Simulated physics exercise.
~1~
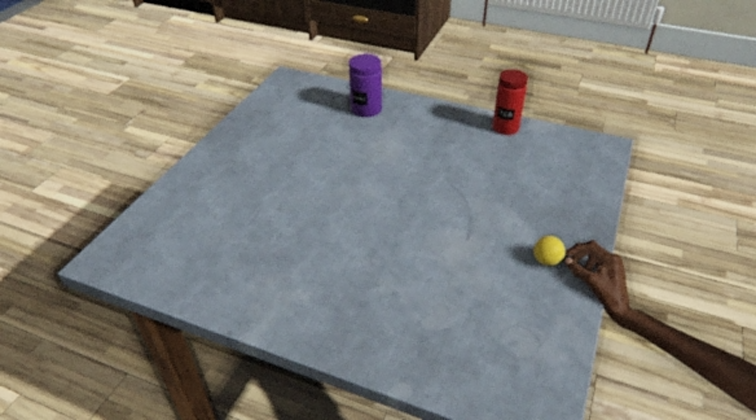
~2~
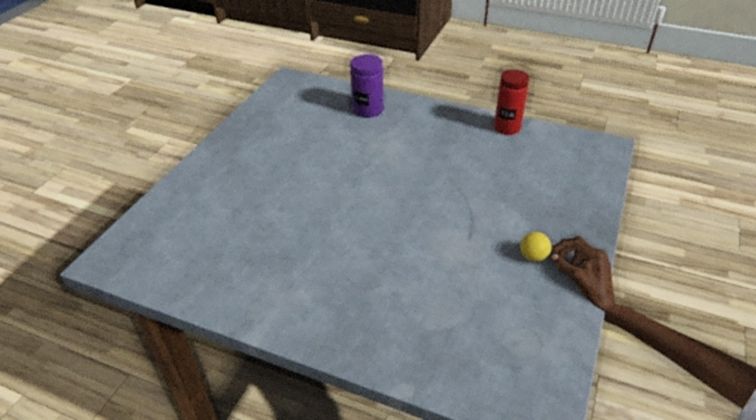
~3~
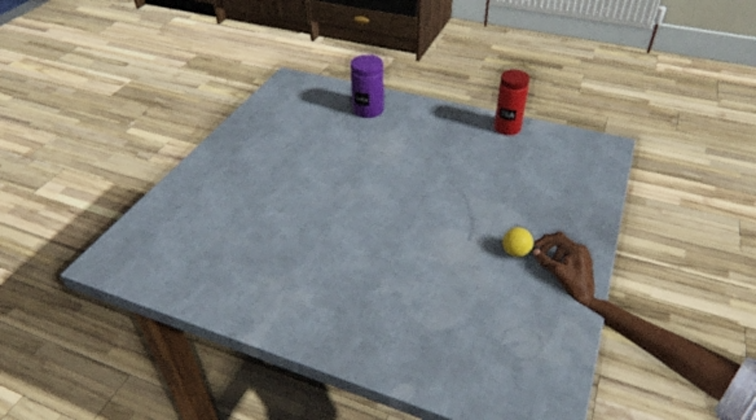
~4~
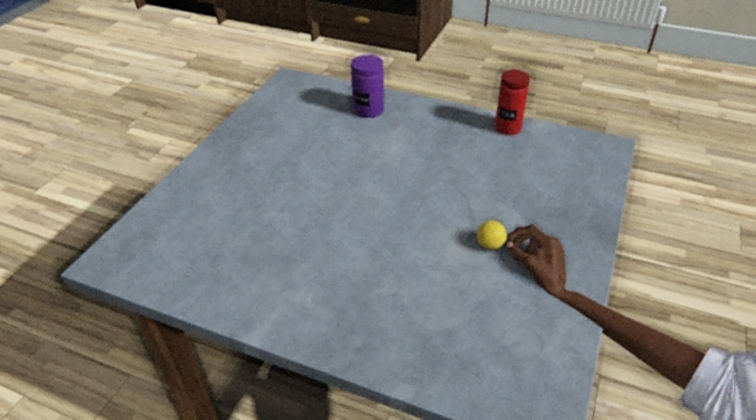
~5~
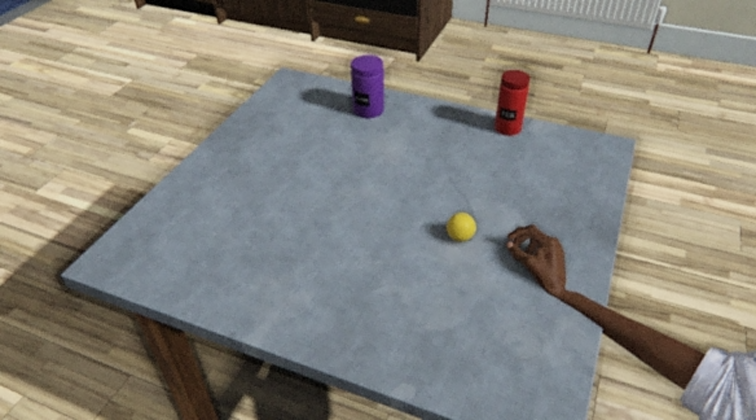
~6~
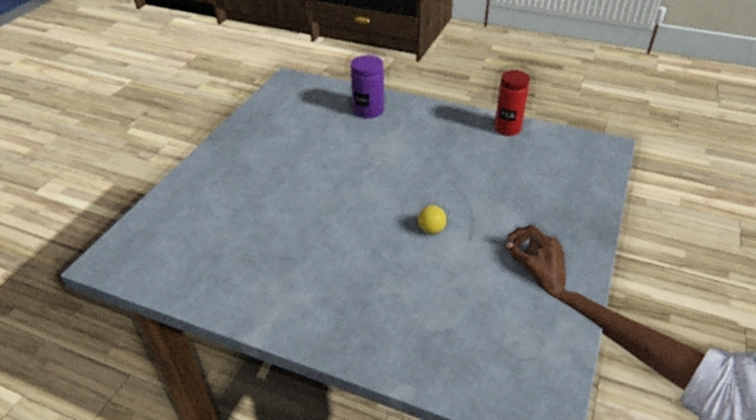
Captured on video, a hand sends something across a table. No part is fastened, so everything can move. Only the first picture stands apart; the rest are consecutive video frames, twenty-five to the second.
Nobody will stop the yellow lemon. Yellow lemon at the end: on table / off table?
I expect it will be clear of the table.
Then, 0.20 s past the last view, yellow lemon displaced well along near (306, 186).
Then, 0.50 s past the last view, yellow lemon now off the table.
Then, 0.80 s past the last view, things are still on the move.
Finally, off the table, yellow lemon.
